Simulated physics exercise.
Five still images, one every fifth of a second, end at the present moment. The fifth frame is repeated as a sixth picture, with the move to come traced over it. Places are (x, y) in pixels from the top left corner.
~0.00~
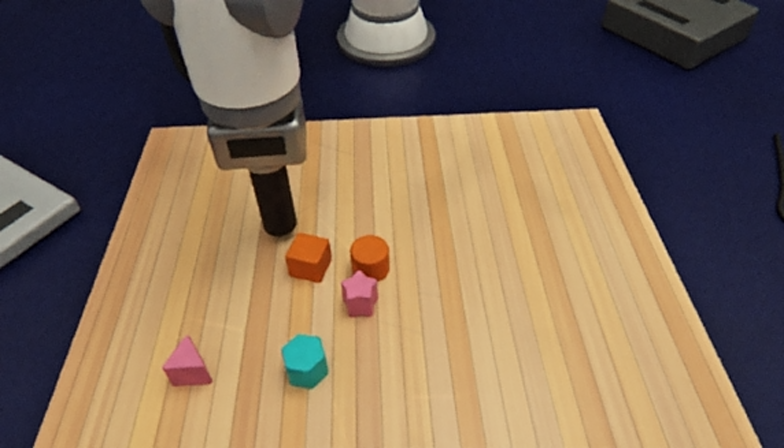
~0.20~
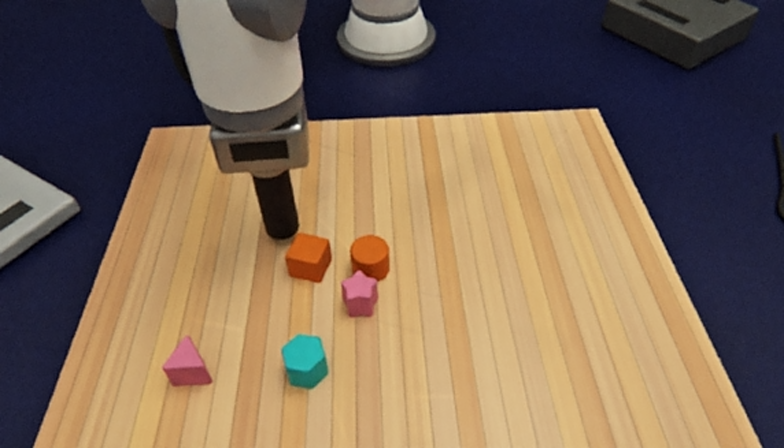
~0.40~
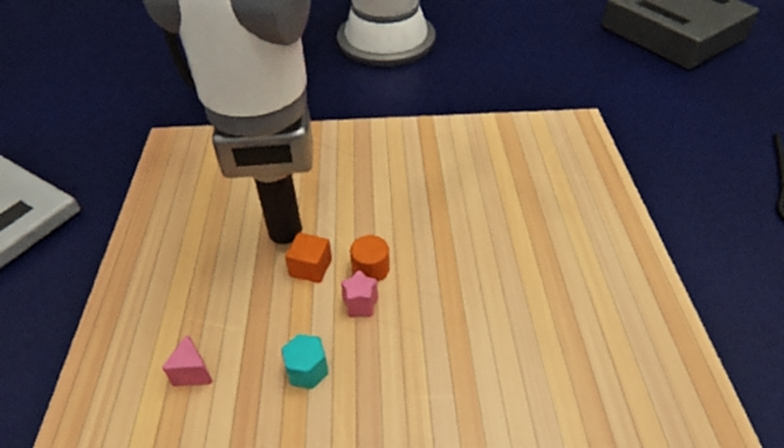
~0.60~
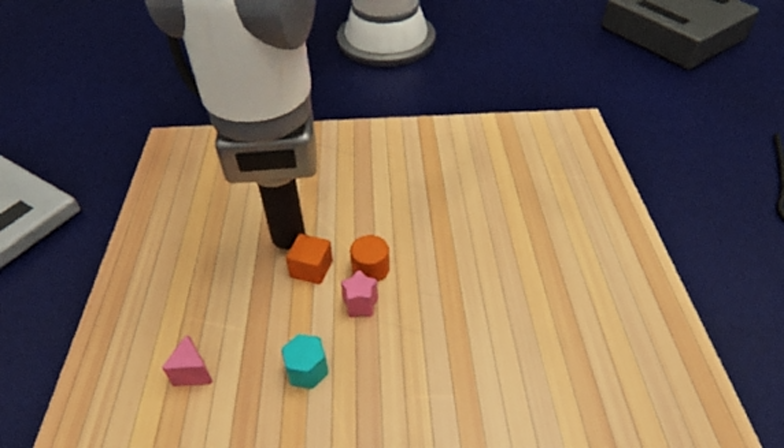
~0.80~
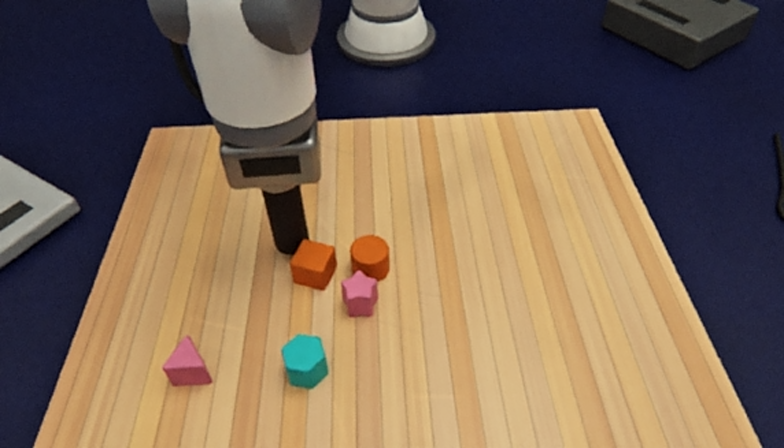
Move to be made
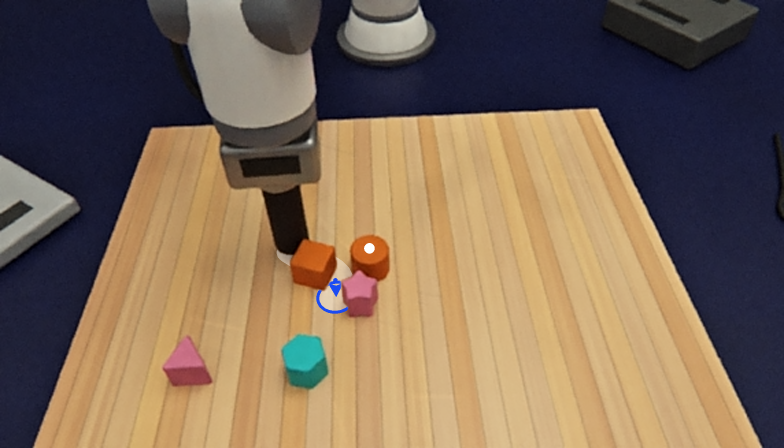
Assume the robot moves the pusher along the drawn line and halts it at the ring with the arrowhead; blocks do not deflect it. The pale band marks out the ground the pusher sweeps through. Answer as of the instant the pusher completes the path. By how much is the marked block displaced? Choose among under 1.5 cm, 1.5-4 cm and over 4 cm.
Displaced less than 1.5 cm.
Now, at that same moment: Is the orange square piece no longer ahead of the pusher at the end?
Final answer: No.
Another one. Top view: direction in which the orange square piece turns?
My answer: Clockwise.
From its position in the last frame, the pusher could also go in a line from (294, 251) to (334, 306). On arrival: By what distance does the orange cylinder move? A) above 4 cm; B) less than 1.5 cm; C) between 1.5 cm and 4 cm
B (less than 1.5 cm)
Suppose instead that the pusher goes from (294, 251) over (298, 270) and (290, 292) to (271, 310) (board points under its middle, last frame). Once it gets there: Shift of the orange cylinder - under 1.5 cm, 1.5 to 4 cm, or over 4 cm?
It will fall in the lowest band, under 1.5 cm.
The line goes from (294, 251) through (314, 262) and (333, 275) to (336, 297); the dot is on the orange cylinder.
What follows on the original path. Halfway along, pusher (323, 260); orange square piece (331, 275), turned 45° clockwise; pink star block (363, 290).
At the end, pusher (335, 289); orange square piece (340, 308), turned 60° clockwise; pink star block (376, 304), turned 60° anticlockwise; orange cylinder unmoved.
